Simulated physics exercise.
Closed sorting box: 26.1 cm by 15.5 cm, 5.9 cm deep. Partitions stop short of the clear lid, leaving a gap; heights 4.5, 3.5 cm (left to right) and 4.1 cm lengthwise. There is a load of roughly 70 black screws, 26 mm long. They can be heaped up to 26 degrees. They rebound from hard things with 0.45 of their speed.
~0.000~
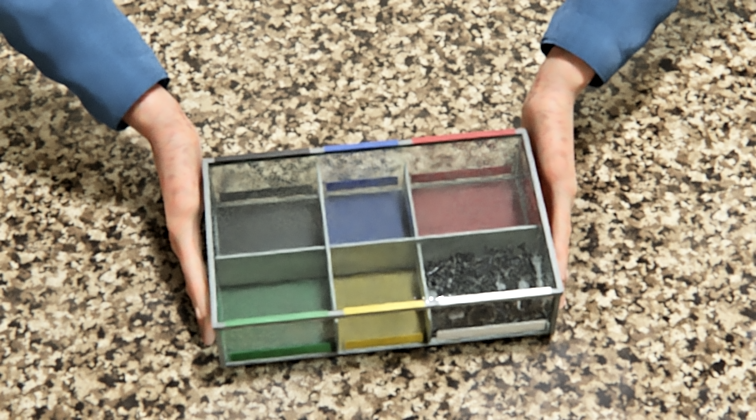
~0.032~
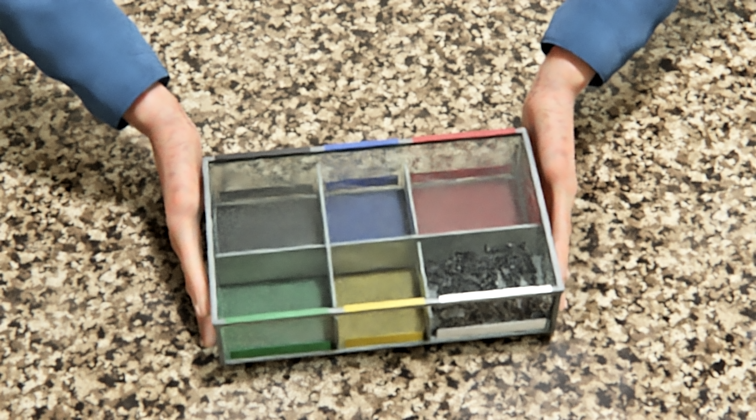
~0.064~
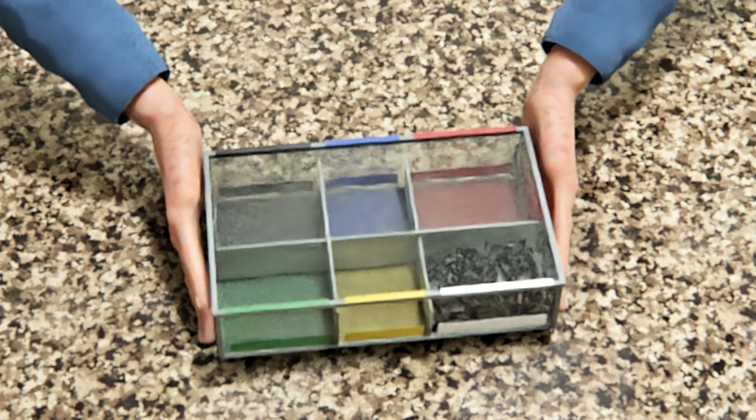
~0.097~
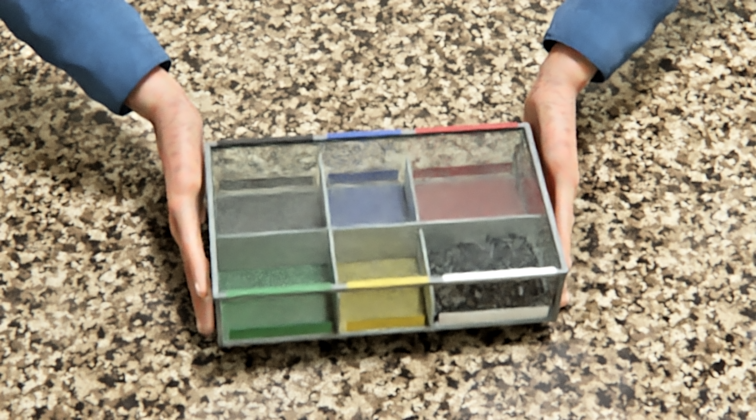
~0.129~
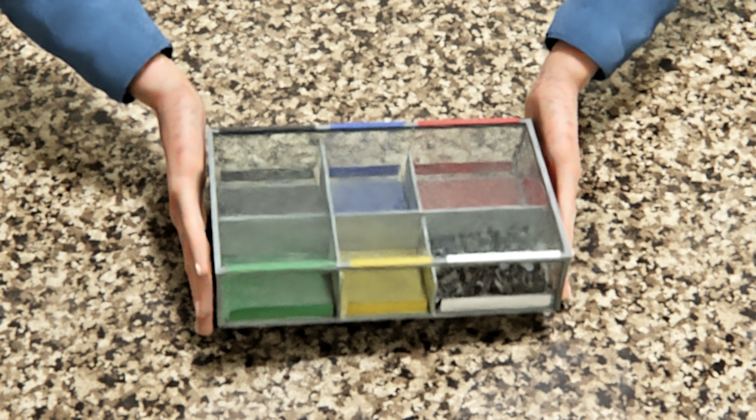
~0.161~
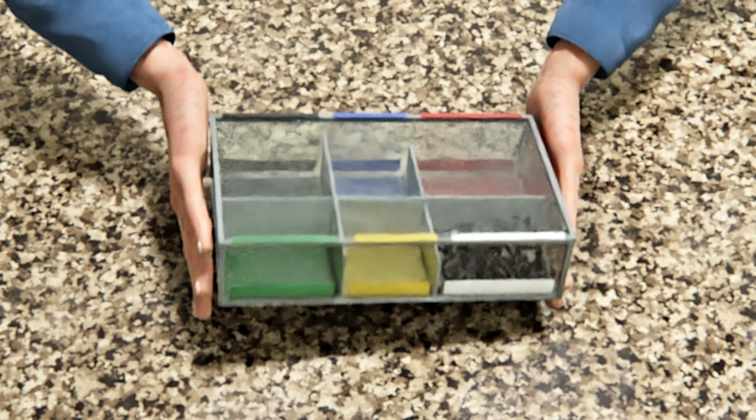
Two hands in blue sleeves hold a clear-lidded, grey-edged sorting box by its left and right ends above a speckled brown, cream and black stone surface, seen from above at an angle. Its six compartments are marked black, blue and red behind, green, yellow and white in front, with dark screws heaped in the white one. The hands tilt the box slightly, then faster, its back dipping and front face showing more, while the camera stays still.
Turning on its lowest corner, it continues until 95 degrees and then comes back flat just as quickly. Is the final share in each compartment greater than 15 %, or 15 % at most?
Red: Passes the mark, blue: Misses the mark, green: Misses the mark, yellow: Misses the mark, white: Passes the mark, black: Misses the mark.
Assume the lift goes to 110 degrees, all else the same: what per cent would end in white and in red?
White: 60; red: 40 (per cent).
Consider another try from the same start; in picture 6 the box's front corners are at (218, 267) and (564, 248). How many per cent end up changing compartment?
Around 30 per cent, it would seem.
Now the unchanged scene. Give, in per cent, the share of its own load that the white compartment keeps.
60 %.
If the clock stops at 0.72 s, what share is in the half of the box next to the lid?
Around 40 %.
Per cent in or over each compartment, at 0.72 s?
In per cent: Red 20; blue 0; green 0; yellow 0; white 80; black 0.
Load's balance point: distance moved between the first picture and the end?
I'd say close to 4.5 cm in total.
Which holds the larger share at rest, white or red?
Answer: White.
After 0.72 s, tilt 95 degrees; red 20 %, white 80 %.
Then, at 1.09 s, tilt 41 degrees; red 35 %, white 65 %.
After 1.55 s, tilt 0 degrees; red 35 %, white 65 %.
By 2.1 s all is still; red 35 %, blue 0 %, green 0 %, yellow 0 %, white 65 %, black 0 %.
